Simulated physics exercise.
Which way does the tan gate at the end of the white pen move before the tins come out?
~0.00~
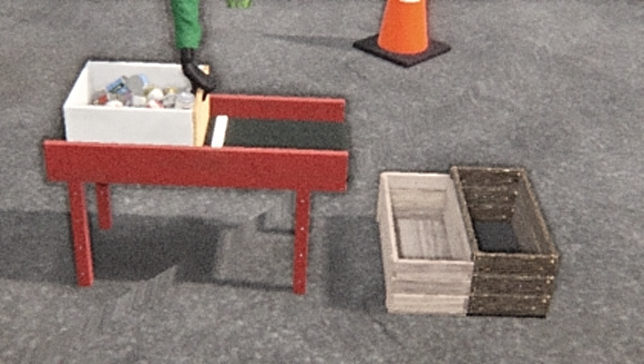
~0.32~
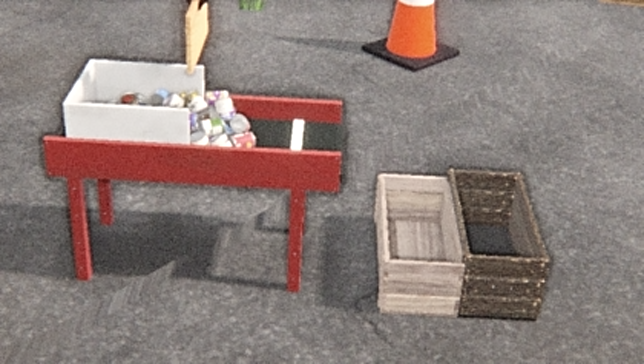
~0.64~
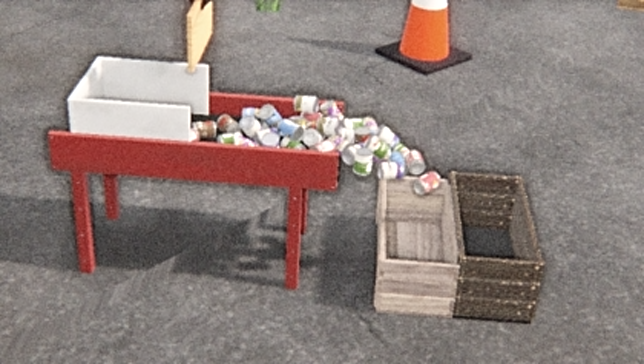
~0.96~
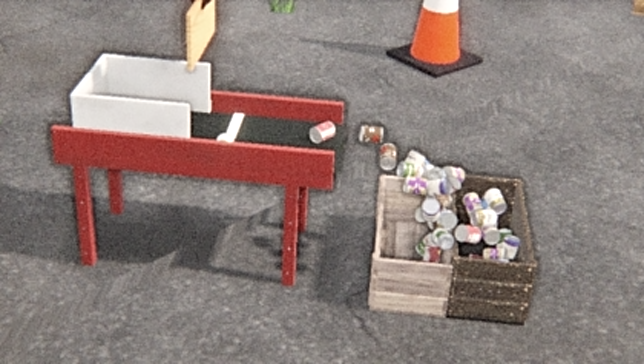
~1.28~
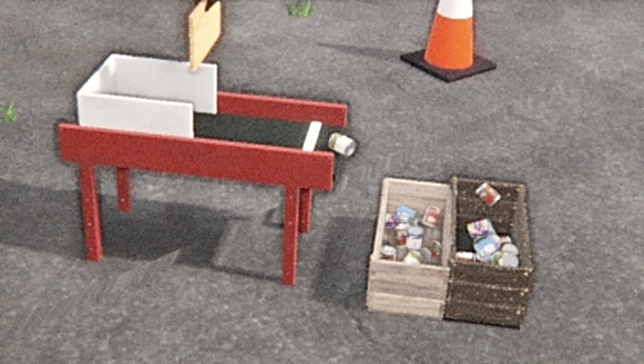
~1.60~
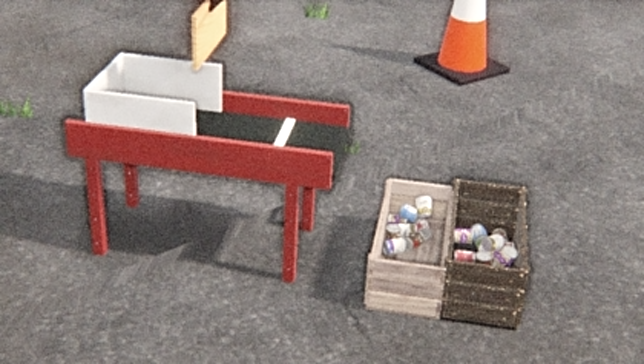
The gate moves up, leaving the end of the pen open for the tins to ride out on the belt.
